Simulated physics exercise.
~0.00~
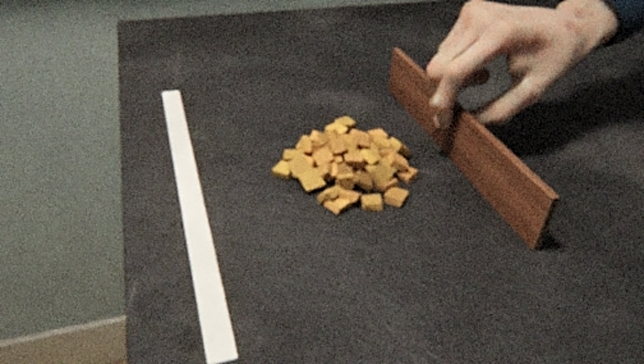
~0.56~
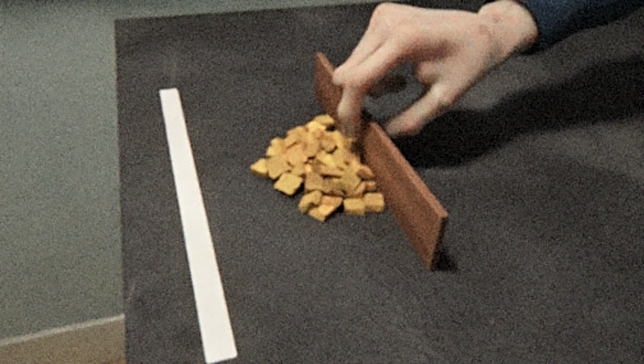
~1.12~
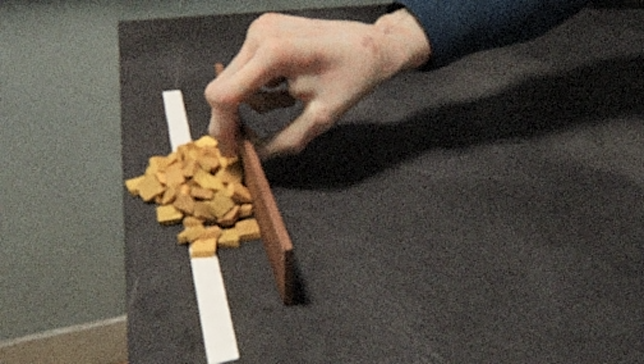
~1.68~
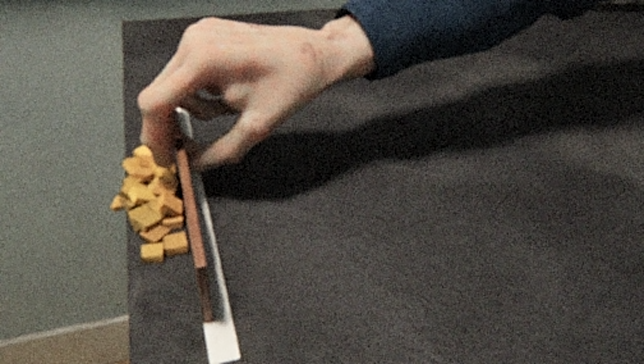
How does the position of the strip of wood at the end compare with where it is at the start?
At the start the strip of wood stands to the right of the heap, well away from the white tape. By the end it has moved far to the left and stands at the tape, near the left edge of the table.
